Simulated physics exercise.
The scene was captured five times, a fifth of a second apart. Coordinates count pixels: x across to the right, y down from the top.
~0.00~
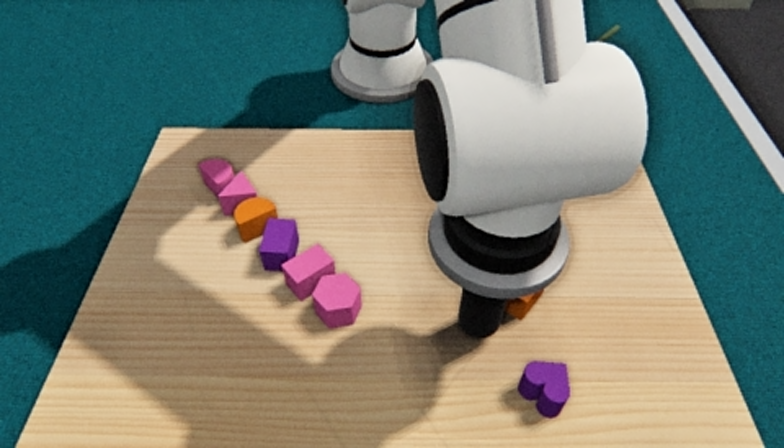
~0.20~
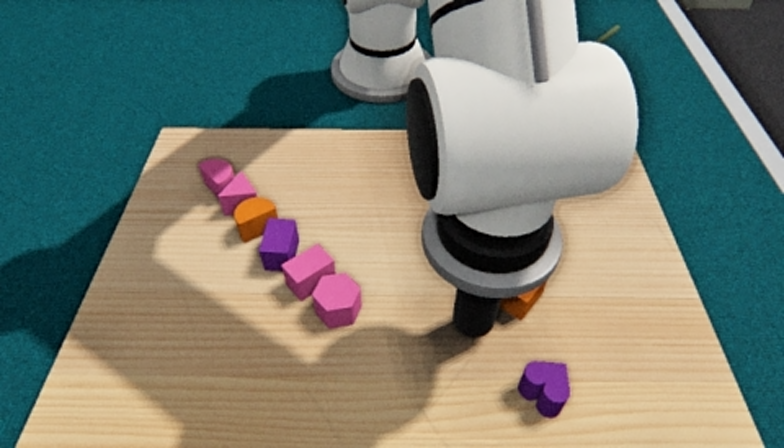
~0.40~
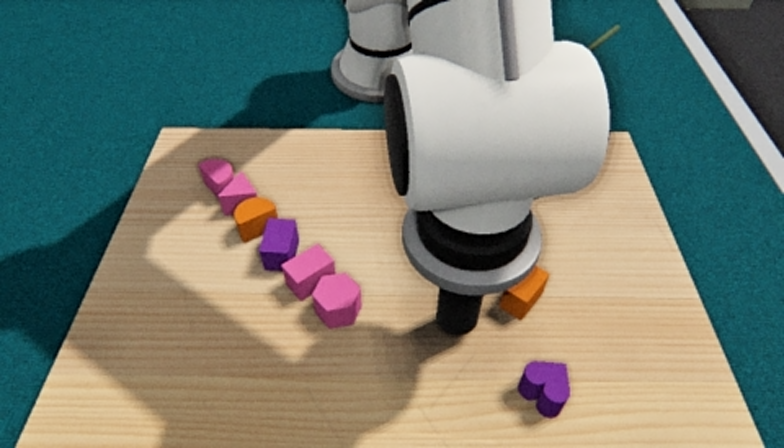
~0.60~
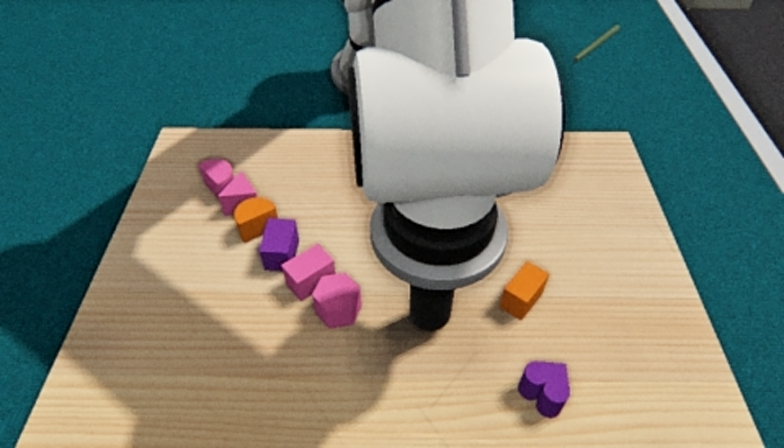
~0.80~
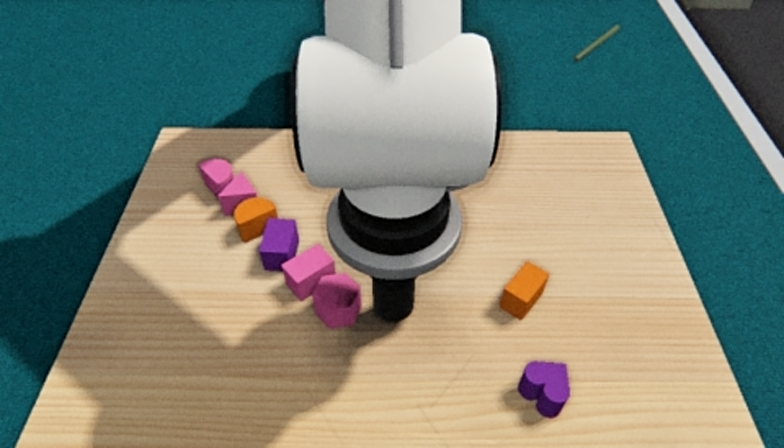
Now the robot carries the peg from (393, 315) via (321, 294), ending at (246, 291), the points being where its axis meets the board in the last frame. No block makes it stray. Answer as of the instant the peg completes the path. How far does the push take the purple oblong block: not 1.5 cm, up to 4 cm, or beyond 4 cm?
My answer is that it shifts 1.5 to 4 cm.
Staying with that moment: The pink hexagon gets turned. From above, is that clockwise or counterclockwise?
The answer is counter-clockwise.
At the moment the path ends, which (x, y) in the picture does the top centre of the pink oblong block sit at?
Around pixel (237, 245).
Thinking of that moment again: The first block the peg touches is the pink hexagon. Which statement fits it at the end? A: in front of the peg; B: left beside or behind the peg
B - left beside or behind the peg.
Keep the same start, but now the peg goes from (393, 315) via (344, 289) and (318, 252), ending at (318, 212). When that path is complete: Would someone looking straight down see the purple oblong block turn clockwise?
Short answer: Yes.
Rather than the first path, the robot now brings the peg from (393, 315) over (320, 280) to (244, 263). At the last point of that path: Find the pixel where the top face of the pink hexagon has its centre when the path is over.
The pink hexagon ends near (291, 291).
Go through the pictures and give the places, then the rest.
In the first frame, peg's lower end (479, 320); orange half-round block (253, 208); purple oblong block (278, 235); pink oblong block (308, 262); pink hexagon (336, 291).
In the second frame, peg (473, 320); blocks still.
In the third frame, peg (457, 318); blocks still.
In the fourth frame, peg (430, 313); blocks still.
In the fifth frame, peg (393, 305); orange half-round block (253, 208); purple oblong block (278, 235); pink oblong block (308, 262); pink hexagon (336, 291).
The first path, step by step. One third of the way, peg (344, 289); pink oblong block (302, 260), turned 20° clockwise; pink hexagon (302, 292), turned 40° anticlockwise.
Two thirds of the way, peg (293, 281); purple oblong block (265, 230), turned 50° clockwise; pink oblong block (268, 253); pink hexagon (258, 301), turned 95° anticlockwise.
At the end, peg (242, 281); orange half-round block (252, 204), turned 25° clockwise; purple oblong block (252, 223), turned 80° clockwise; pink oblong block (237, 245), turned 35° clockwise; pink hexagon (234, 308), turned 160° anticlockwise.
